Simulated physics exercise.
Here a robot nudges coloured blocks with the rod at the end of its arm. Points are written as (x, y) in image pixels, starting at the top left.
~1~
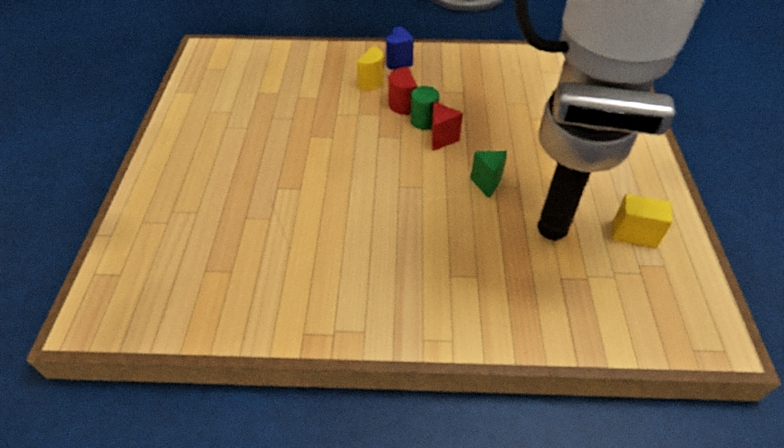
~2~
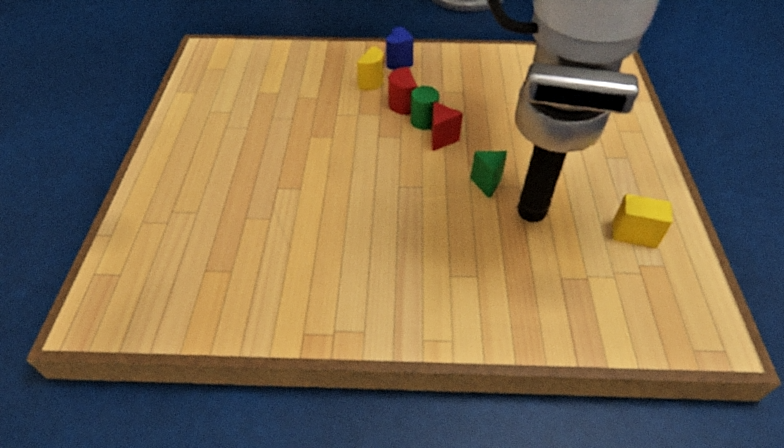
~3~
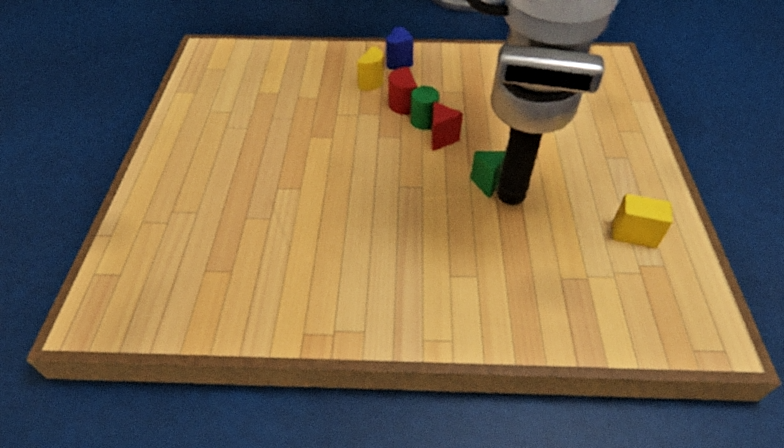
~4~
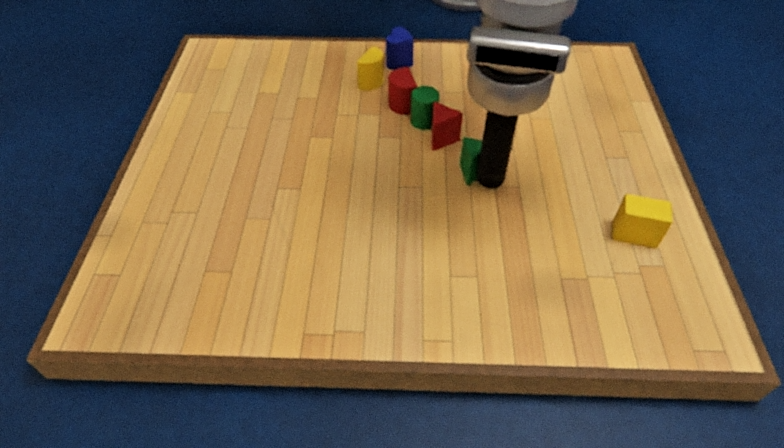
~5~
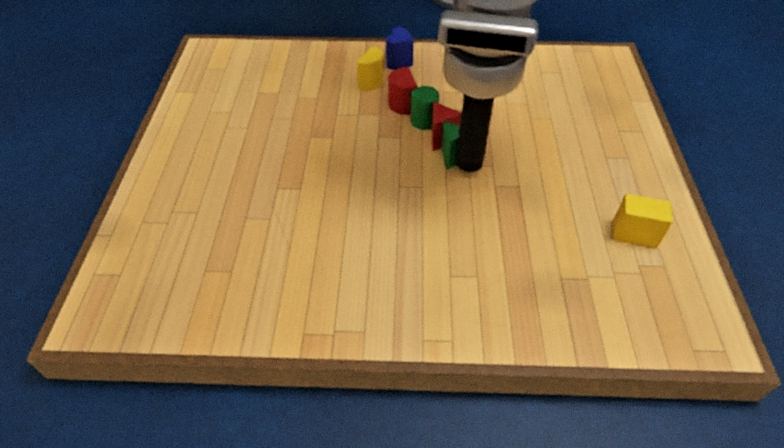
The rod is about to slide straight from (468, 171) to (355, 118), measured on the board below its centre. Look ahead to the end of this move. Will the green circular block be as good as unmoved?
My answer is yes.
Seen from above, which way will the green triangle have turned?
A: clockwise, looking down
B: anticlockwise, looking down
(A)
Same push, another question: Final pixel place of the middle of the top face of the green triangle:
The middle of its top is at (378, 85).
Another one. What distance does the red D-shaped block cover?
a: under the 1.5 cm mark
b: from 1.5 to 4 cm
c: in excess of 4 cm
a
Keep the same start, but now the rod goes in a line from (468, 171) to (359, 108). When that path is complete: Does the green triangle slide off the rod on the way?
Short answer: No.
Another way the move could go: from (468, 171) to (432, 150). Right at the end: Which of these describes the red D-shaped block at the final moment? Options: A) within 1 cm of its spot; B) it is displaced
My pick is A.
What follows on the original path. One third of the way, rod (427, 146); red triangle (435, 107), turned 65° clockwise; green triangle (414, 113), turned 15° clockwise.
Two thirds of the way, rod (390, 128); red triangle (436, 107), turned 70° clockwise; green triangle (388, 93), turned 40° clockwise.
At the end, rod (354, 111); red D-shaped block in place; green circular block in place; red triangle (436, 107), turned 70° clockwise; green triangle (378, 85), turned 70° clockwise.
